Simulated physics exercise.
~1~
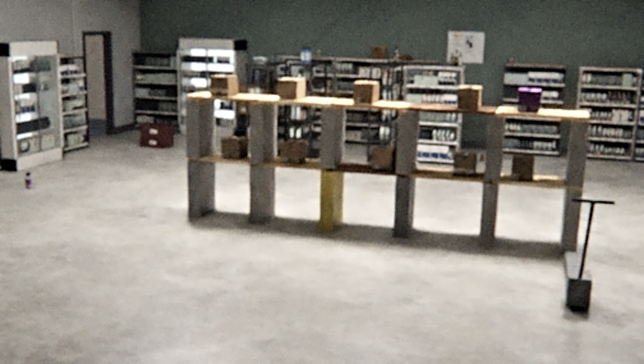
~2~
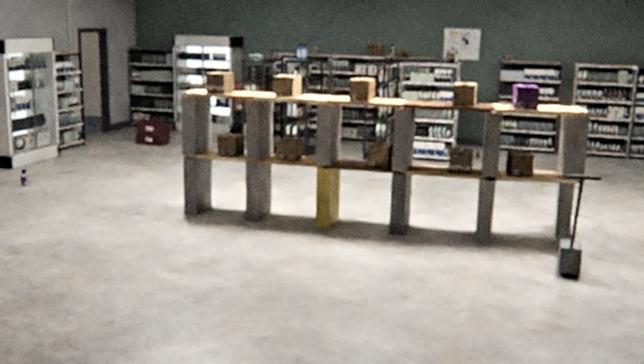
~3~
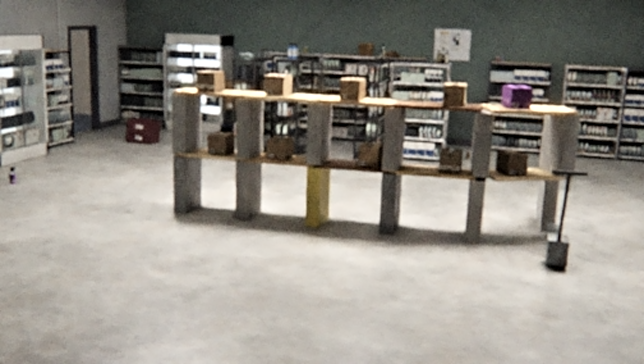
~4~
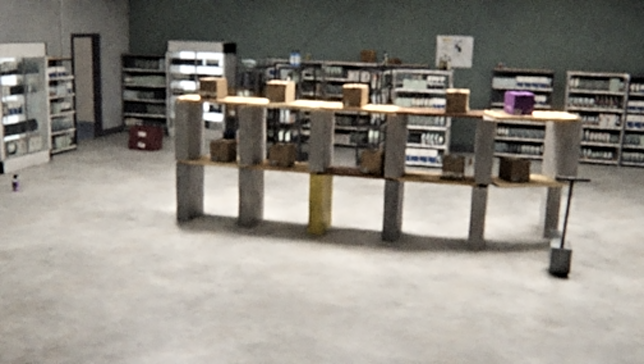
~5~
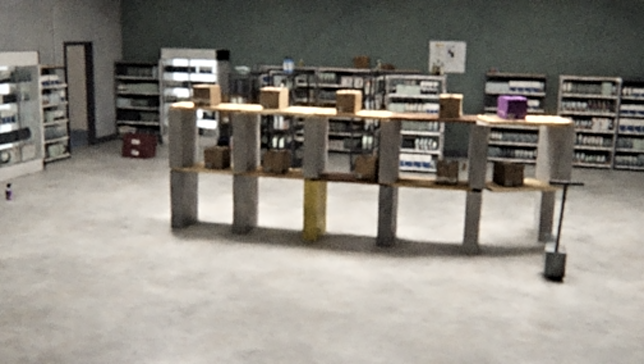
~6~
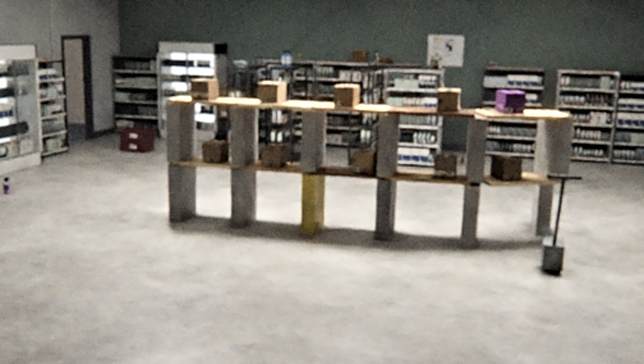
A long two-tier shelf of boards and boxes stays standing as a jack shifts near its right end.
